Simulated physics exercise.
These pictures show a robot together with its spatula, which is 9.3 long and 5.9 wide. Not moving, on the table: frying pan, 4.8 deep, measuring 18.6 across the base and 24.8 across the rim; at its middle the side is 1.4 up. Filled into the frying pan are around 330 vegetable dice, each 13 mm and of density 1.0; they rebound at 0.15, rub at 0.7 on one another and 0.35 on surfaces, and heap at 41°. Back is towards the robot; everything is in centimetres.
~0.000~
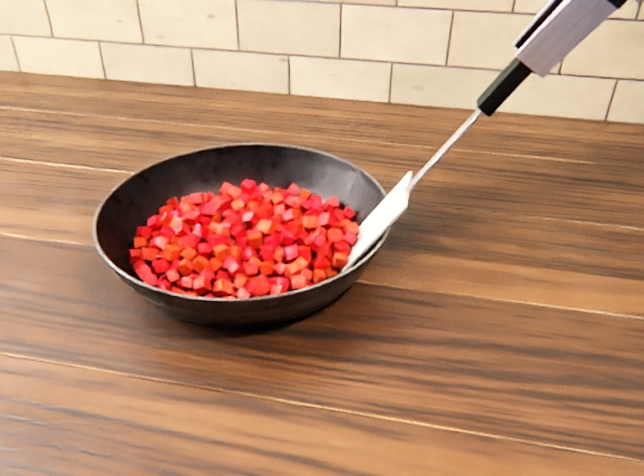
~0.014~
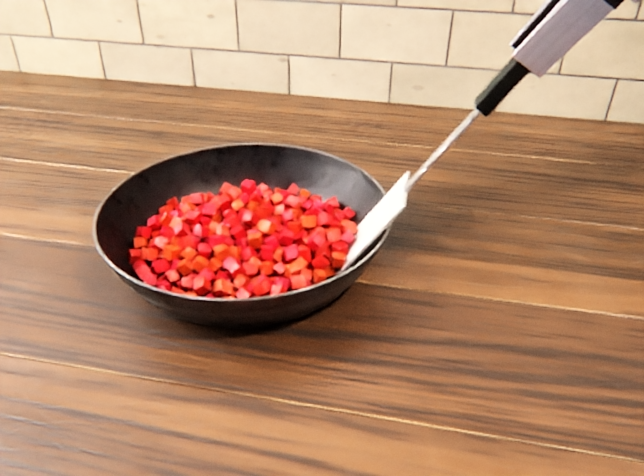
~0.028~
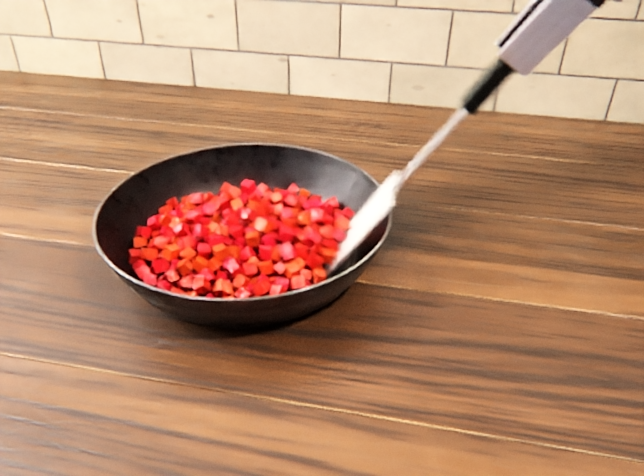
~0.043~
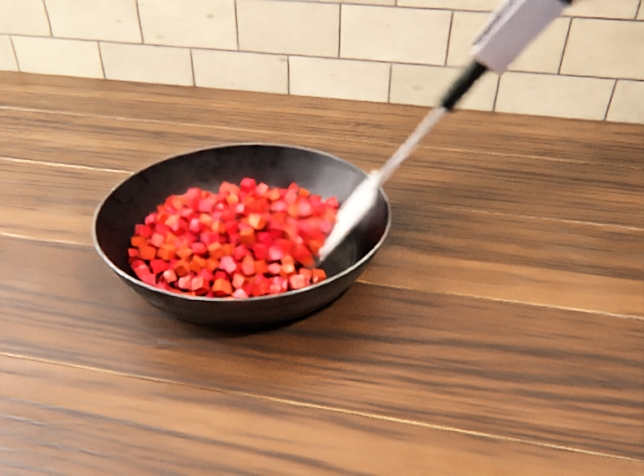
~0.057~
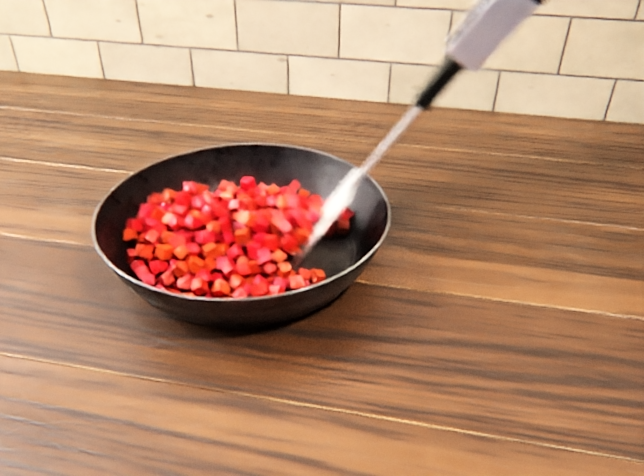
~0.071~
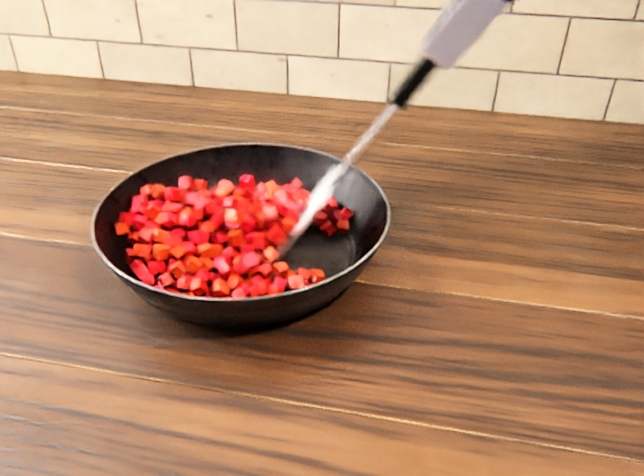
A robot arm holding a white spatula dipped into a dark frying pan of red and orange vegetable dice, then swept leftward through them, pushing the pieces aside and baring some of the pan's right side.
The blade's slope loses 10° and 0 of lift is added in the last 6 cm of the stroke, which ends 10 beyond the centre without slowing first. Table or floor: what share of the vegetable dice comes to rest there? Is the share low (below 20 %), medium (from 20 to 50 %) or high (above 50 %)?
The share is medium, from 20 to 50 %.
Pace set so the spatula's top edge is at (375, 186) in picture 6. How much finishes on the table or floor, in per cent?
Expect about 15 per cent there.
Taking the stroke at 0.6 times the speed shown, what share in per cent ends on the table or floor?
I'd put it around 20 per cent.
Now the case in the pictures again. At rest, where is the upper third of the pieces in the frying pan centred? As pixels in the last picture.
Pixel estimate: About (179, 203).
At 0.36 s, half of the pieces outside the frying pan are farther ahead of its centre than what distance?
About 18 cm.
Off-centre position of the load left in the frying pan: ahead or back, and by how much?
The balance point is about 2.5 cm ahead.
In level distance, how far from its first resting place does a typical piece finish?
Near 3 cm, measured level.
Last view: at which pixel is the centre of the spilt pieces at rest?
Resting centre: About (42, 226).
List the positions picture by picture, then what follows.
In the first frame, spatula top edge at (409, 188), sloping 57°; upper third of the load around (244, 230), from x 135 to 350, top at y 185; 330 in the frying pan.
In the second frame, spatula top edge at (406, 188), sloping 57°; upper third of the load around (244, 230), from x 135 to 350, top at y 185.
In the third frame, spatula top edge at (395, 187), sloping 57°; upper third of the load around (248, 228), from x 135 to 345, top at y 185.
In the fourth frame, spatula top edge at (375, 186), sloping 57°; upper third of the load around (244, 223), from x 135 to 345, top at y 185.
In the fifth frame, spatula top edge at (353, 183), sloping 57°; upper third of the load around (236, 218), from x 130 to 345, top at y 185.
In the sixth frame, spatula top edge at (332, 181), sloping 57°; upper third of the load around (227, 214), from x 125 to 345, top at y 180; 330 in the frying pan.
By 0.11 s, sloping 57°, highest piece 8 above the table; 330 in the frying pan.
By 0.14 s, sloping 54°, highest piece 9 above the table; 330 in the frying pan.
By 0.36 s, sloping 47°, highest piece 11 above the table; 231 in the frying pan, 46 on the table or floor, 53 on the blade or in flight.
By 1.41 s, sloping 47°, highest piece 6 above the table; 230 in the frying pan, 100 on the table or floor.
Final count, 230 in the frying pan, 100 on the table or floor. That is 30 % on the table or floor.
